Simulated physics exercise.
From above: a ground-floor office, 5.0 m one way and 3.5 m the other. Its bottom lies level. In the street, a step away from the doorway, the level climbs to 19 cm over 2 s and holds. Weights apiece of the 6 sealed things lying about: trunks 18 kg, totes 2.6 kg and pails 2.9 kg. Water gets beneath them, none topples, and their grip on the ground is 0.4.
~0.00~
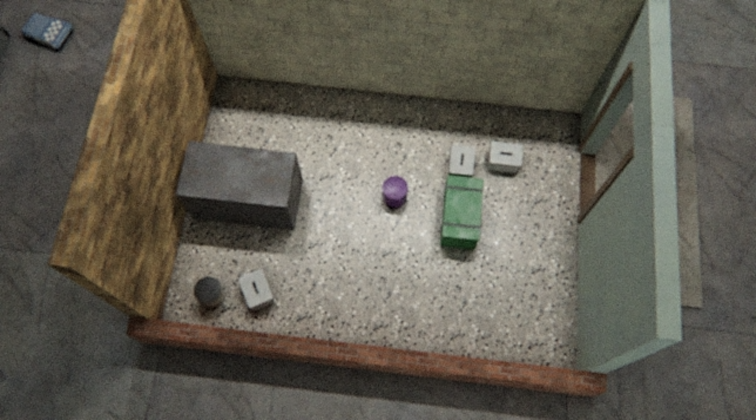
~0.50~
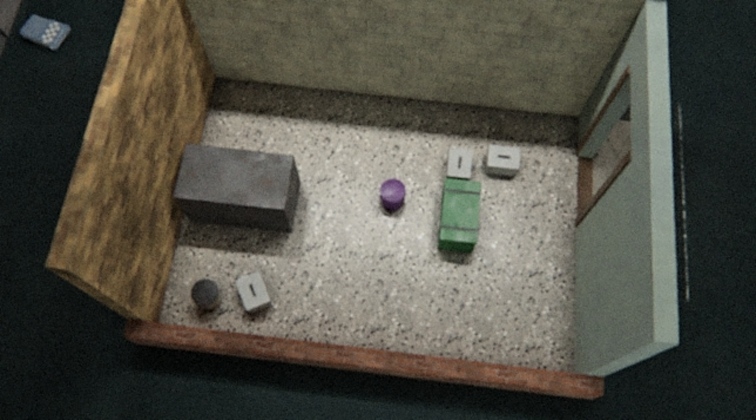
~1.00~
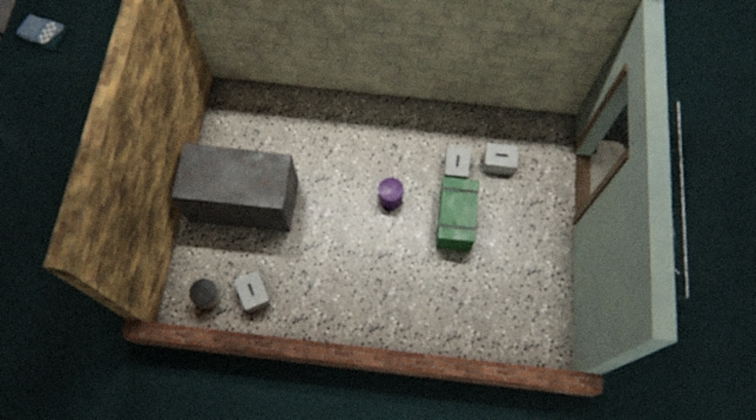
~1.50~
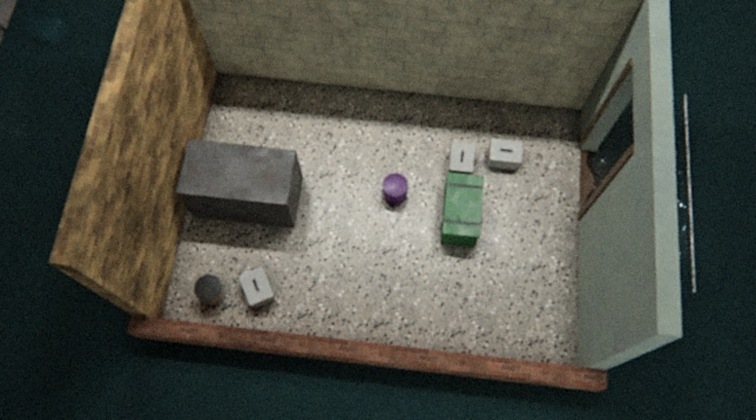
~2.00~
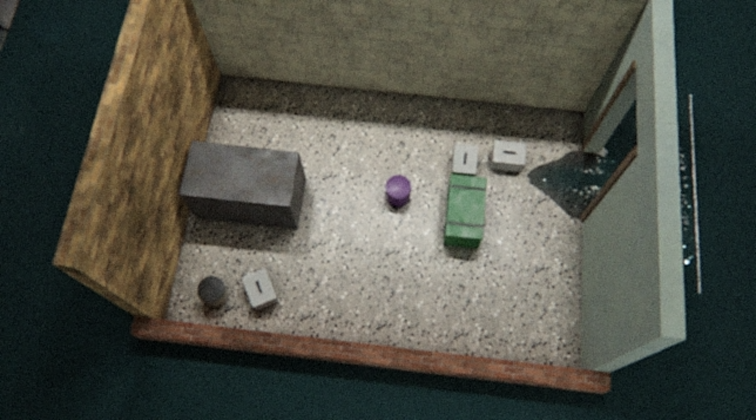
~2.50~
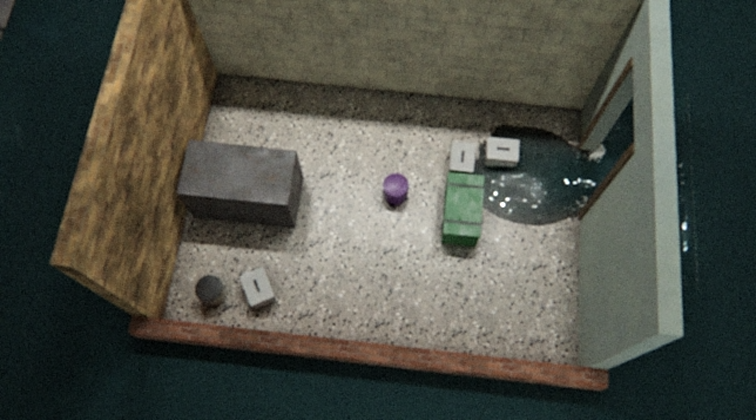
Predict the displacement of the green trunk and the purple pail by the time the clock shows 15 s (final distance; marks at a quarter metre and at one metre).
The green trunk gets carried off, the purple pail ends far away.
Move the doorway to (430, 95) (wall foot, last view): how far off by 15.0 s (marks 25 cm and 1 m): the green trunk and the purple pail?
In that case the green trunk travels far, the purple pail travels far.
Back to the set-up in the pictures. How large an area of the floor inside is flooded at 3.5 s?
Roughly 5.5 m2.
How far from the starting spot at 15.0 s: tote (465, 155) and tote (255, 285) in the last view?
In turn: 300 cm, 50 cm.
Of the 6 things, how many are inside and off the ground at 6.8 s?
I count 2.
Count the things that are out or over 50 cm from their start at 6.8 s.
I count 4.
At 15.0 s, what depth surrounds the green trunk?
Roughly 11 cm.
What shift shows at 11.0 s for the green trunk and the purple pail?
Roughly 150 and 200 cm by then.
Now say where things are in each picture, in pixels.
In the first frame, the green trunk at (463, 207) rests on the ground; the purple pail at (395, 188), on the bottom; 0.0 m2 under water; 0 of 6 have shifted.
In the second frame, the green trunk at (461, 210) rests on the ground; the purple pail at (393, 190) rests on the ground; water covers 0.0 m2; 0 of 6 have shifted.
In the third frame, the green trunk at (459, 209) rests on the ground; the purple pail at (391, 189), on the bottom; 0.0 m2 under water; 0 of 6 have shifted.
In the fourth frame, the green trunk at (464, 204), on the bottom; the purple pail at (395, 185), on the bottom; 0.0 m2 under water; 0 of 6 have shifted.
In the fifth frame, the green trunk at (467, 206), on the bottom; the purple pail at (398, 187) rests on the ground; water covers 0.4 m2; 0 of 6 have shifted.
In the sixth frame, the green trunk at (464, 204), on the bottom; the purple pail at (396, 185), on the bottom; 1.6 m2 under water; 0 of 6 have shifted.
After 3.5 s the green trunk is near (436, 208), 0.3 m from its start, aground; the purple pail is near (396, 185), 0.0 m from its start, aground; 1 afloat.
After 6.8 s the green trunk is near (365, 223), 1.2 m from its start, aground; the purple pail is near (335, 189), 0.8 m from its start, aground; 2 afloat.
After 11.0 s the green trunk is near (338, 249), 1.6 m from its start, afloat; the purple pail is near (301, 306), 1.9 m from its start, afloat; 6 afloat.
After 15.0 s the green trunk is near (255, 294), 2.7 m from its start, afloat; the purple pail is near (206, 301), 2.7 m from its start, afloat; 6 afloat.
